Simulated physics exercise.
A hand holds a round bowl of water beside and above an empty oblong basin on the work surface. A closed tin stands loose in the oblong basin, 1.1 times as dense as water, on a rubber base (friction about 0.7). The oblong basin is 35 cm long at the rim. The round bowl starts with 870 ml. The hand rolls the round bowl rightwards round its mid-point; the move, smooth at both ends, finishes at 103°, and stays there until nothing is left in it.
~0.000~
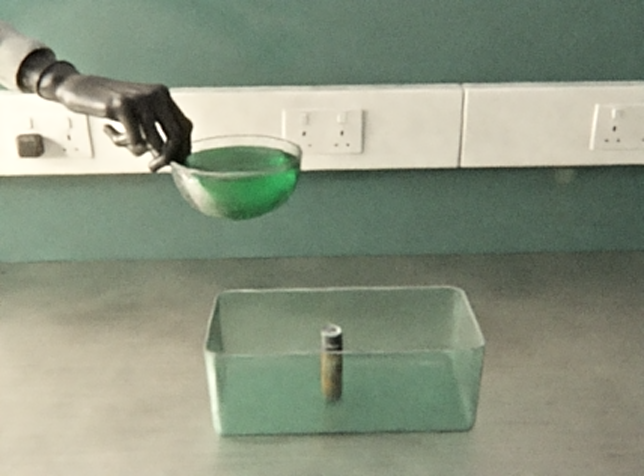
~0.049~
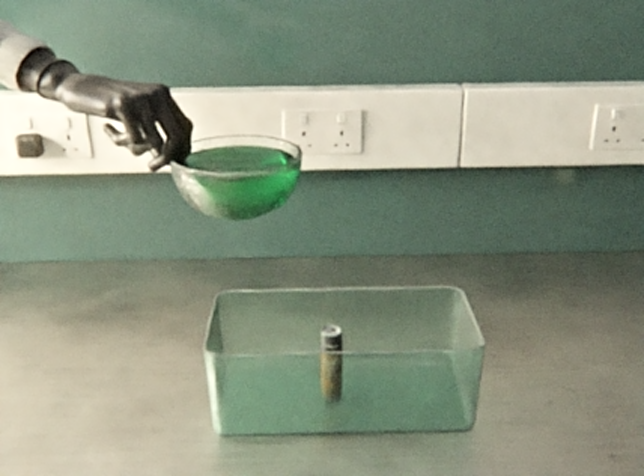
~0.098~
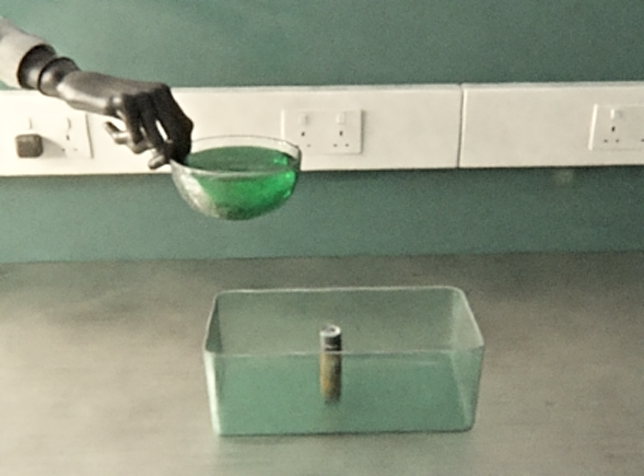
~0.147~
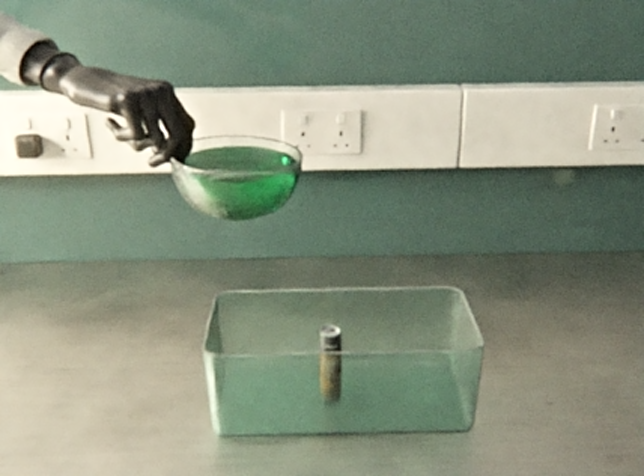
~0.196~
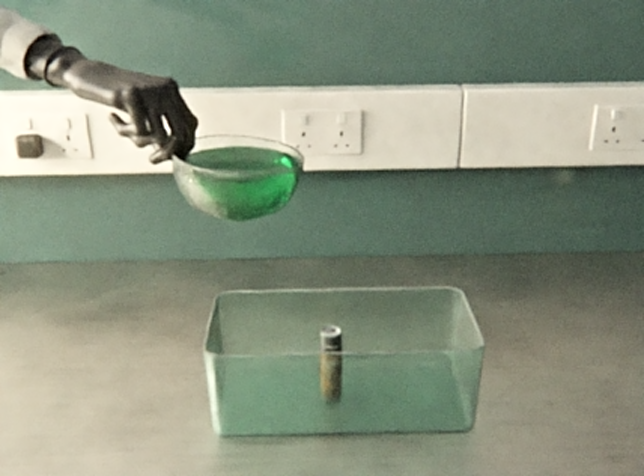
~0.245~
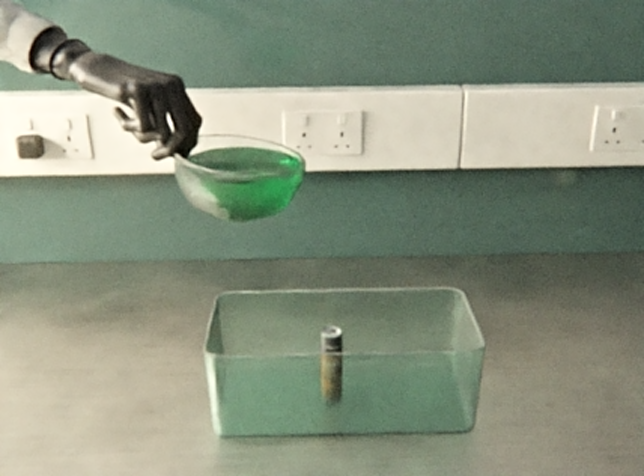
Dark hand holding a round glass bowl of green water above an empty oblong basin, slowly tilting it slightly rightwards.
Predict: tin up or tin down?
The tin stays up.
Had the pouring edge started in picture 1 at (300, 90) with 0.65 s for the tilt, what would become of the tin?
Then it goes over.
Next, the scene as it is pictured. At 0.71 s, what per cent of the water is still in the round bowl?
Near 48 in a hundred.
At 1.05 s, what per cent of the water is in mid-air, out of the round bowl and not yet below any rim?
About 12 per cent.
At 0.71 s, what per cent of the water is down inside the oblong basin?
About 14 per cent.
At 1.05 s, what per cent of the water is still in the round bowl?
Some 4 per cent.
After 0.71 s the tilt is 59° and 49 per cent is still to pour; the tin stands where it began.
After 1.05 s the tilt is 94° and 4 per cent is still to pour; the tin stands where it began.
After 1.40 s the tilt is 103° and 0 per cent is still to pour; the tin stands where it began.
After 1.79 s the tilt is 103° and 0 per cent is still to pour; the tin stands where it began.
In the end the tin stands where it began.
